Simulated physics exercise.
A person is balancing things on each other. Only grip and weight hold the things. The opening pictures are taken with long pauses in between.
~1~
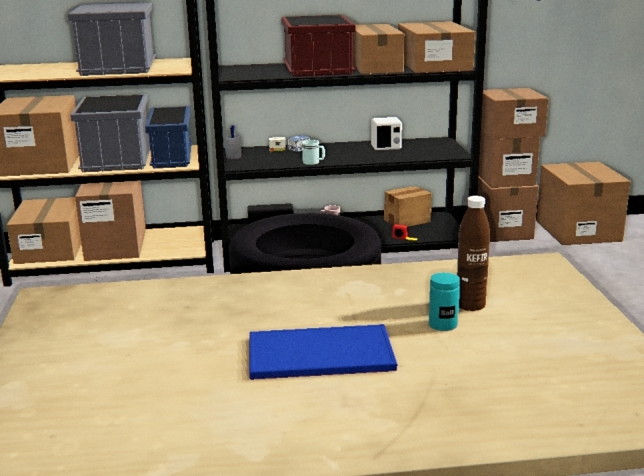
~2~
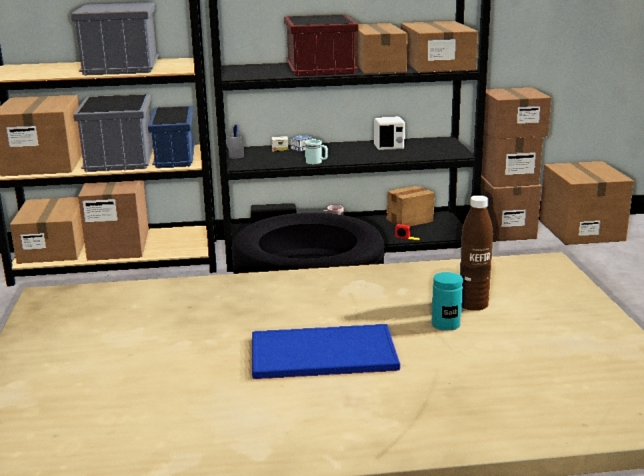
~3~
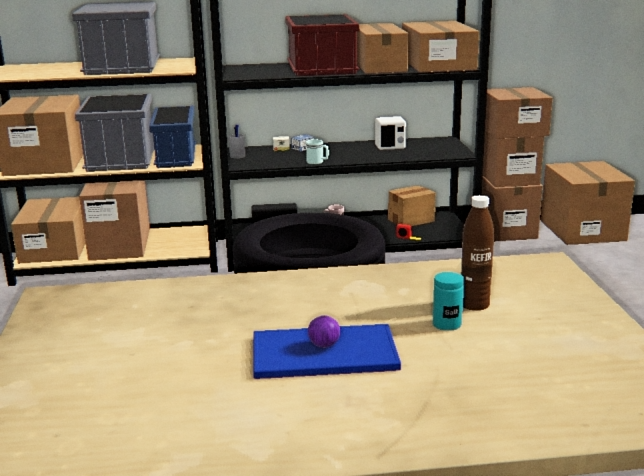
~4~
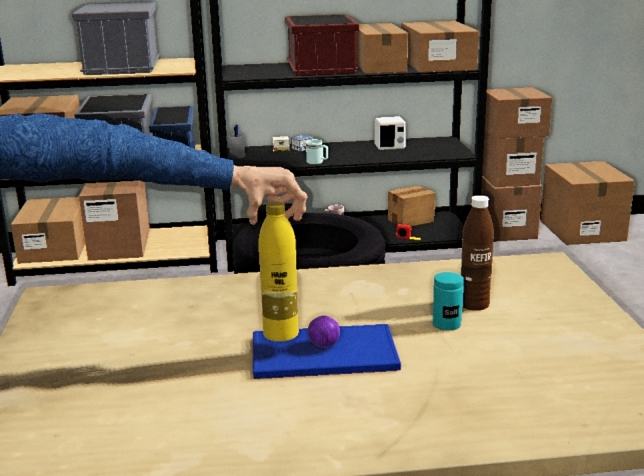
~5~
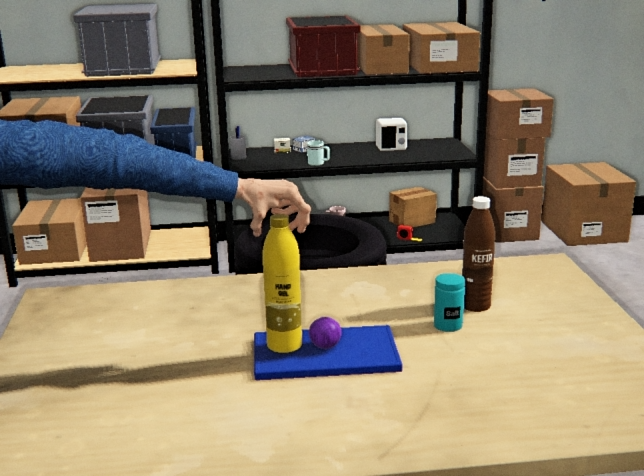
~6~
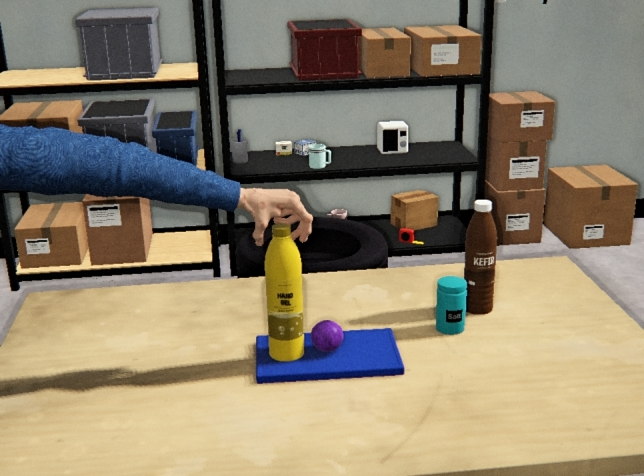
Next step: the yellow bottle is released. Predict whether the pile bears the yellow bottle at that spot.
The pile is stable.
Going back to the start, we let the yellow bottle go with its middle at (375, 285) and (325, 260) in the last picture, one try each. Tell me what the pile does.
It survives the first time and caves in the second time.
Then, 0.20 s on from there, no change.
Then, 0.50 s on from there, yellow bottle resting near (284, 292).
In the end, all 5 unmoved. At the end, from the last picture's camera, yellow bottle near (284, 292). The pile holds.
